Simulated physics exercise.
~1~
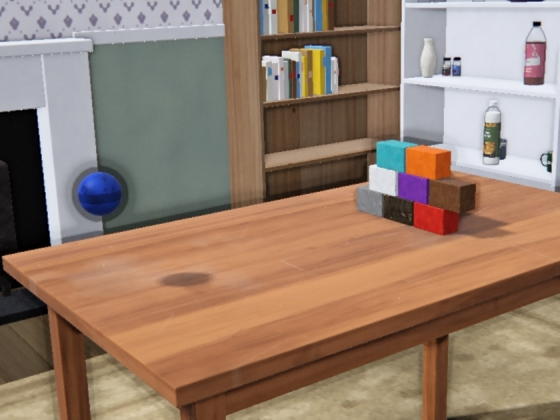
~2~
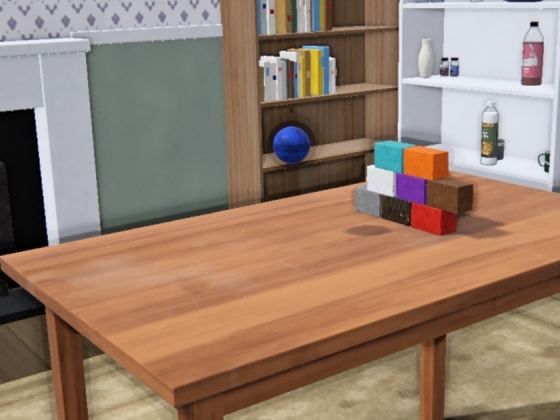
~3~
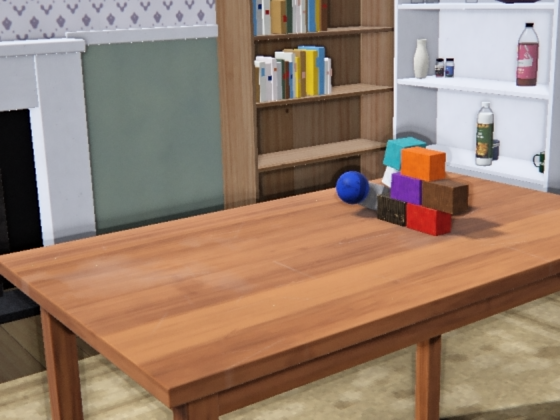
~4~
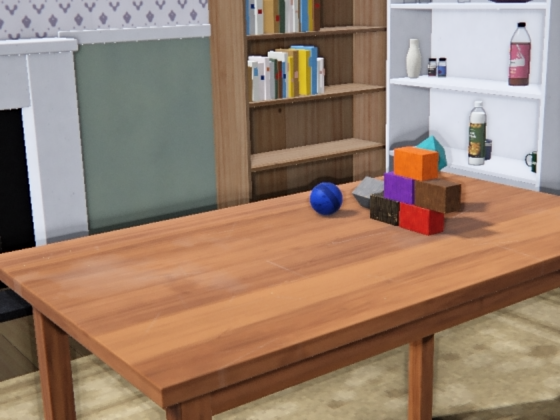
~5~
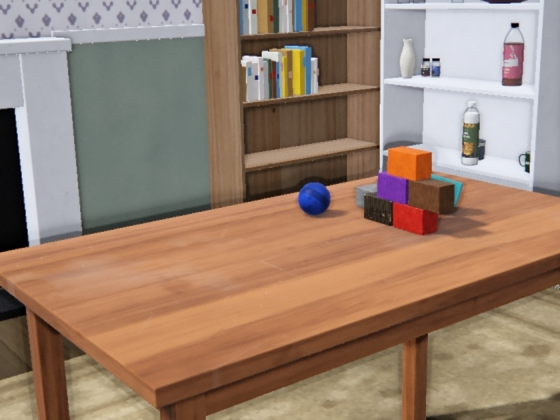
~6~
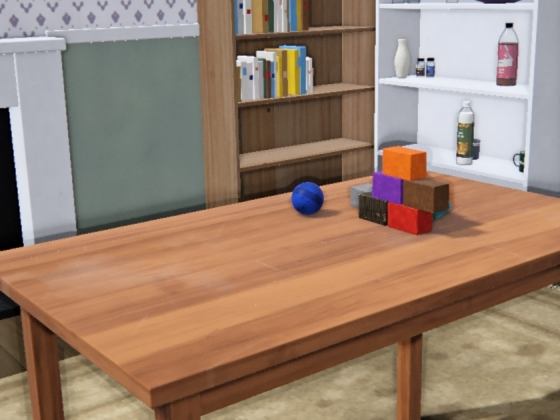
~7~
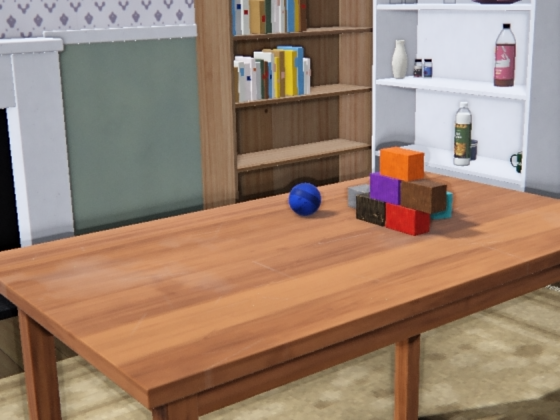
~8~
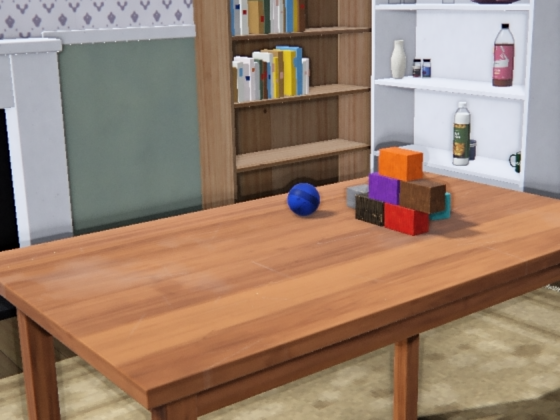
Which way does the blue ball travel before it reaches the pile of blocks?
It travels to the right, passing over the table toward the blocks.
